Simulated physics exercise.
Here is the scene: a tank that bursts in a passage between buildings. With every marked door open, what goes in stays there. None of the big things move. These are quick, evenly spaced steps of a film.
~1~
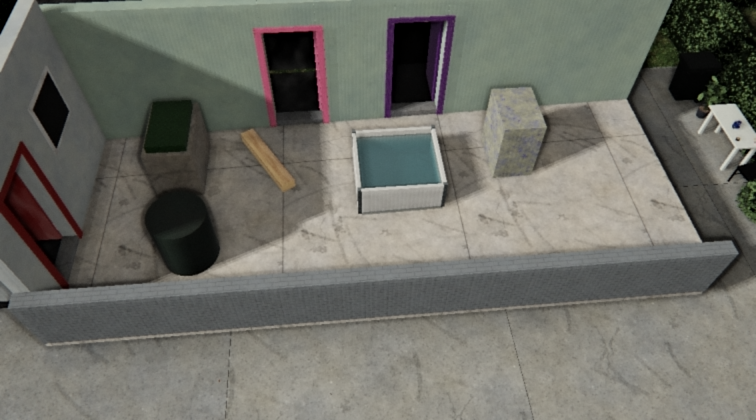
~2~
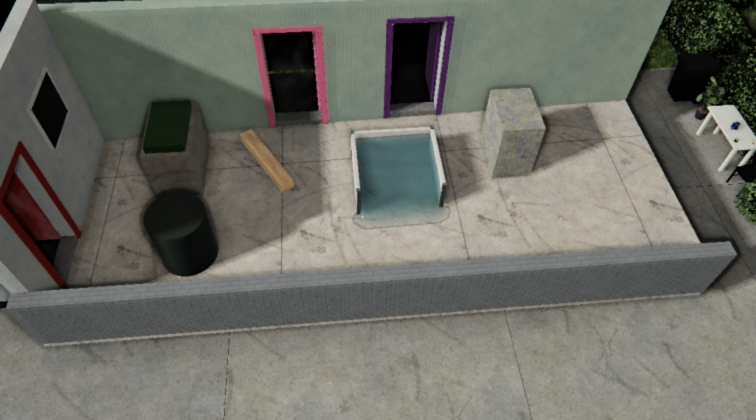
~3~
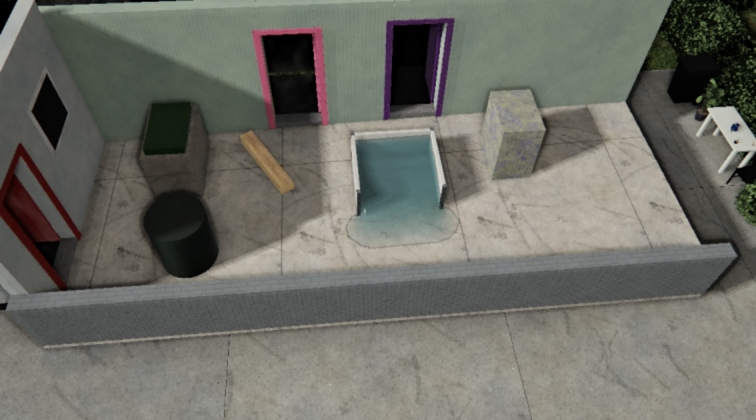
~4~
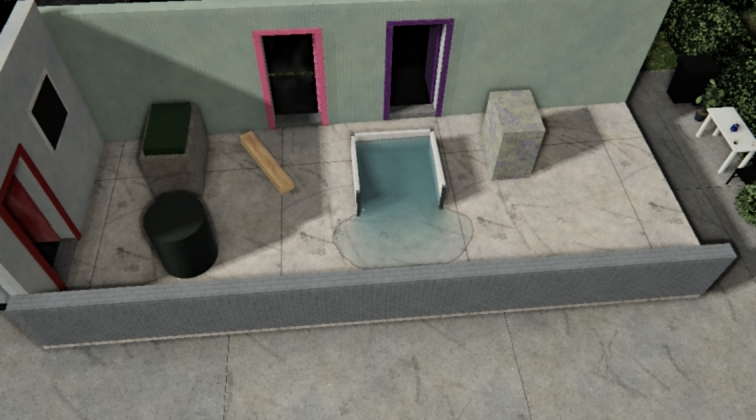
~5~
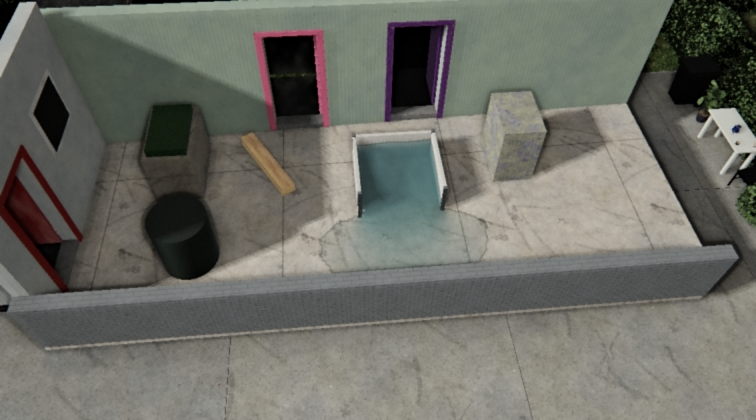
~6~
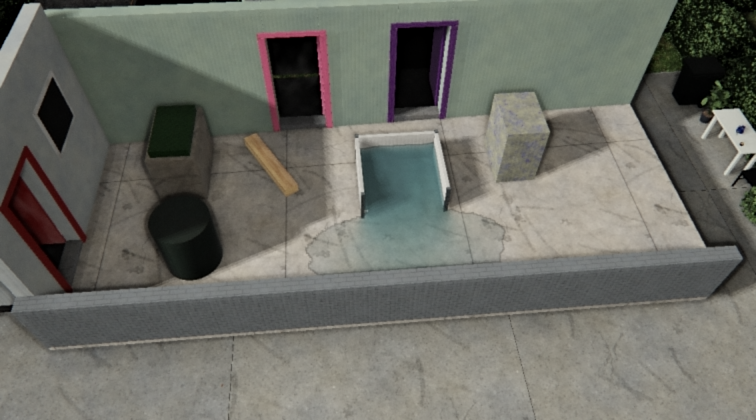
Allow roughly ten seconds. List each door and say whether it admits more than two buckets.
The pink door gets two buckets or fewer. The red door gets two buckets or fewer. The purple door gets two buckets or fewer.
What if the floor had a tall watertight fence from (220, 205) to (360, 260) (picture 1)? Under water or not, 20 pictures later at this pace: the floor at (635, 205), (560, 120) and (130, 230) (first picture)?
Outcome per location, in sequence: Soaking, unsoaked, unsoaked.
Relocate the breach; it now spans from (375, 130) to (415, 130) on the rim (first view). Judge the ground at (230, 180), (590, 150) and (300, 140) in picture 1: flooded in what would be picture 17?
Going through them, the first would be still bare, the next still bare and the last submerged.
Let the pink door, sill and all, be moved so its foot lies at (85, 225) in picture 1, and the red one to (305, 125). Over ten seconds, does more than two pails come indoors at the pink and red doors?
Pink door stays within it, red door stays within it.
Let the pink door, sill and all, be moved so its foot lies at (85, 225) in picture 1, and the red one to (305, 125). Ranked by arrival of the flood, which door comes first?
Answer: The one in pink.
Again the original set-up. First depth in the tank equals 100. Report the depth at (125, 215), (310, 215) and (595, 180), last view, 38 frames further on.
12, 0 and 4 in a hundred, in turn.
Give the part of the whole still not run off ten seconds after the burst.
About 94 %.
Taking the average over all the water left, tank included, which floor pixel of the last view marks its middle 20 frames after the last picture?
I'd say around (360, 252).
A moment on, water covers 15 % of the floor; the pink door not reached, the red door not reached, the purple door not reached.
Next, water covers 25 % of the floor; the pink door not reached, the red door not reached, the purple door not reached.
Then, water covers 50 % of the floor; the pink door not reached, the red door wet at the sill, nothing in, the purple door not reached.
Later, water covers 65 % of the floor; the pink door wet at the sill, nothing in, the red door under two buckets in, the purple door not reached.
In the end, water covers 55 % of the floor; the pink door wet at the sill, nothing in, the red door under two buckets in, the purple door wet at the sill, nothing in.
